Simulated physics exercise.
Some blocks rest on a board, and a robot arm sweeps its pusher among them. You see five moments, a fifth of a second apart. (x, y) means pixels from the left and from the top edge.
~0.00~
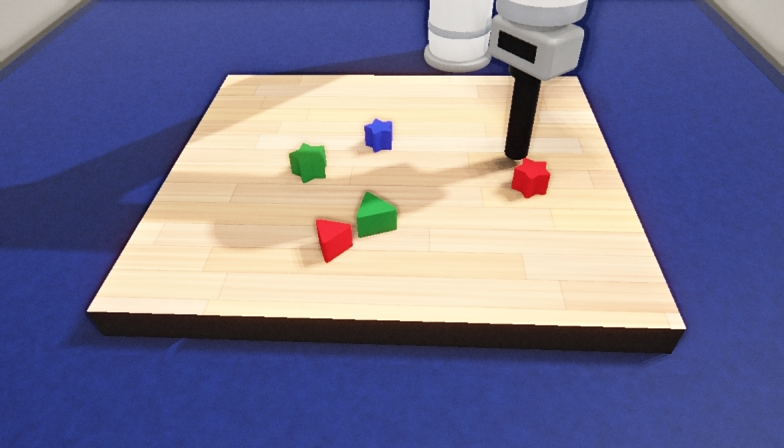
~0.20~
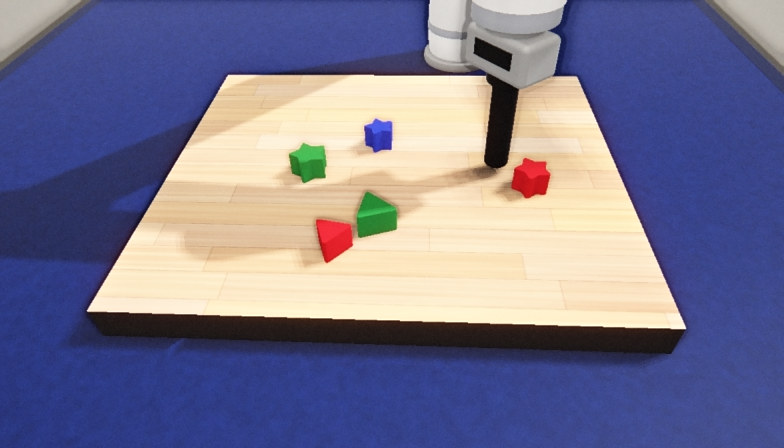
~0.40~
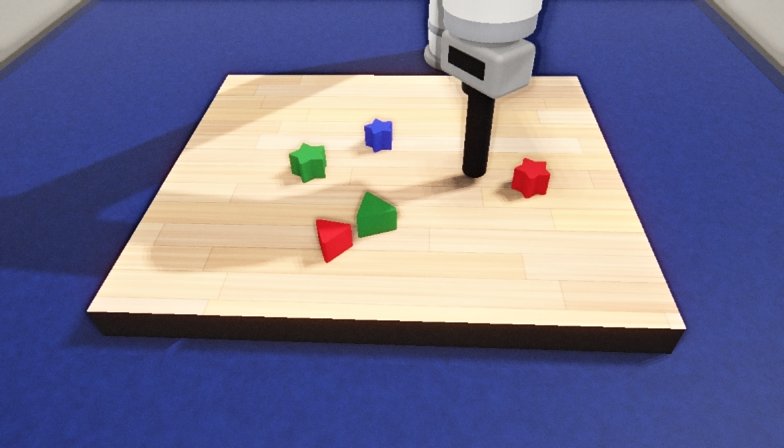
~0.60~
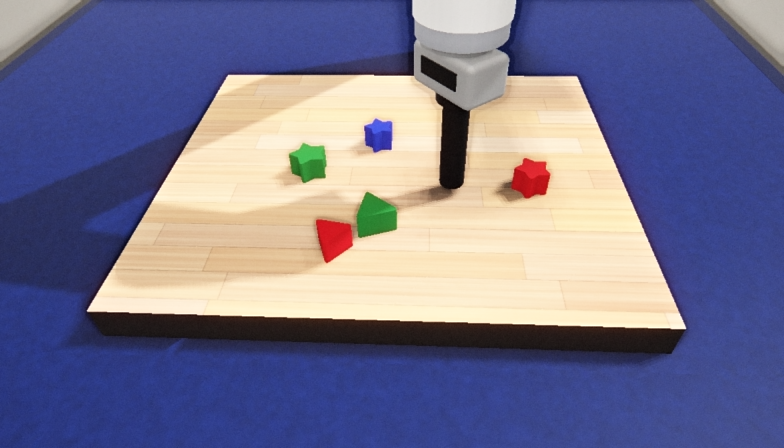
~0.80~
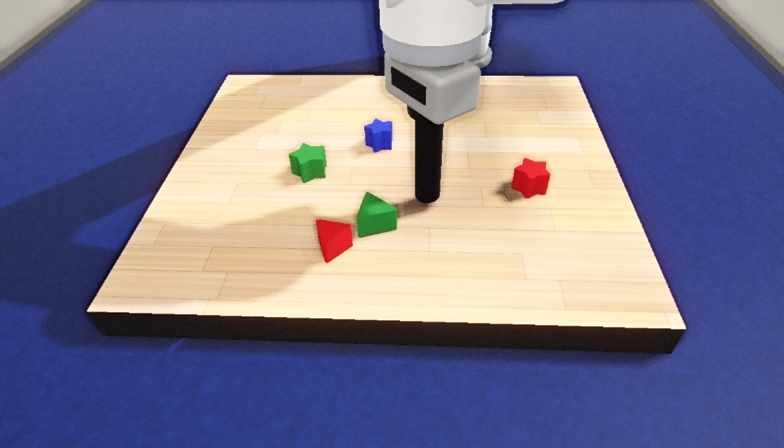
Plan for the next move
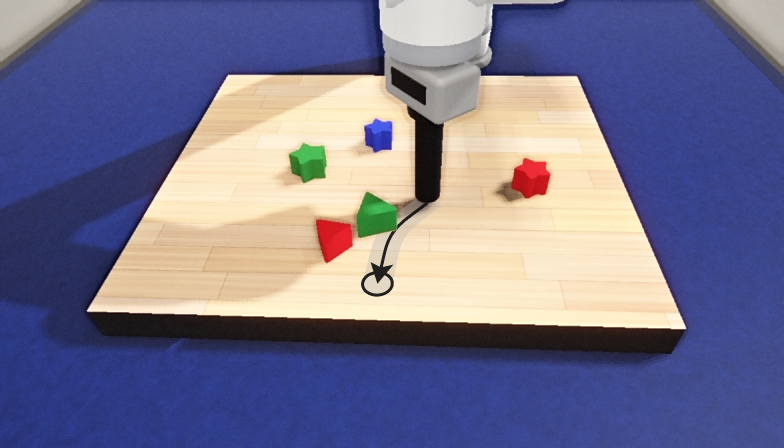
A pale wooden board lies on a deep blue surface, seen from a fixed view in front and slightly above. On it sit a green star at left, a blue star near the upper middle, a red star at right, and a red triangle beside a green one near the centre. A robot arm slides its black pusher steadily leftward and nearer, away from the red star and towards the green triangle, while the blocks stay still.
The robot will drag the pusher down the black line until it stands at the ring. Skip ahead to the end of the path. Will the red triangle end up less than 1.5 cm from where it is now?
I believe so.
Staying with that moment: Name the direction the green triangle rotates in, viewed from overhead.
Clockwise, looking down.
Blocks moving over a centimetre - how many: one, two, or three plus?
Looking at the path, I think only one of the blocks ends up more than 1 cm away.
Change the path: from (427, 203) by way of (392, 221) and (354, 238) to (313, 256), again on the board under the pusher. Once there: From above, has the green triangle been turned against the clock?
I'd say no.
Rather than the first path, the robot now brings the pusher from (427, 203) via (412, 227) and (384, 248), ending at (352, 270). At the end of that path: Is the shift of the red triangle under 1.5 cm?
I believe so.
The drawn path runs from (427, 203) by way of (401, 224) and (385, 251) to (377, 284).
The first path, step by step. One third of the way, pusher (400, 217); green triangle (371, 206), turned 15° clockwise.
Two thirds of the way, pusher (384, 245); green triangle (363, 211), turned 60° clockwise.
At the end, pusher (377, 277); red triangle not moved; green triangle (363, 211), turned 60° clockwise.
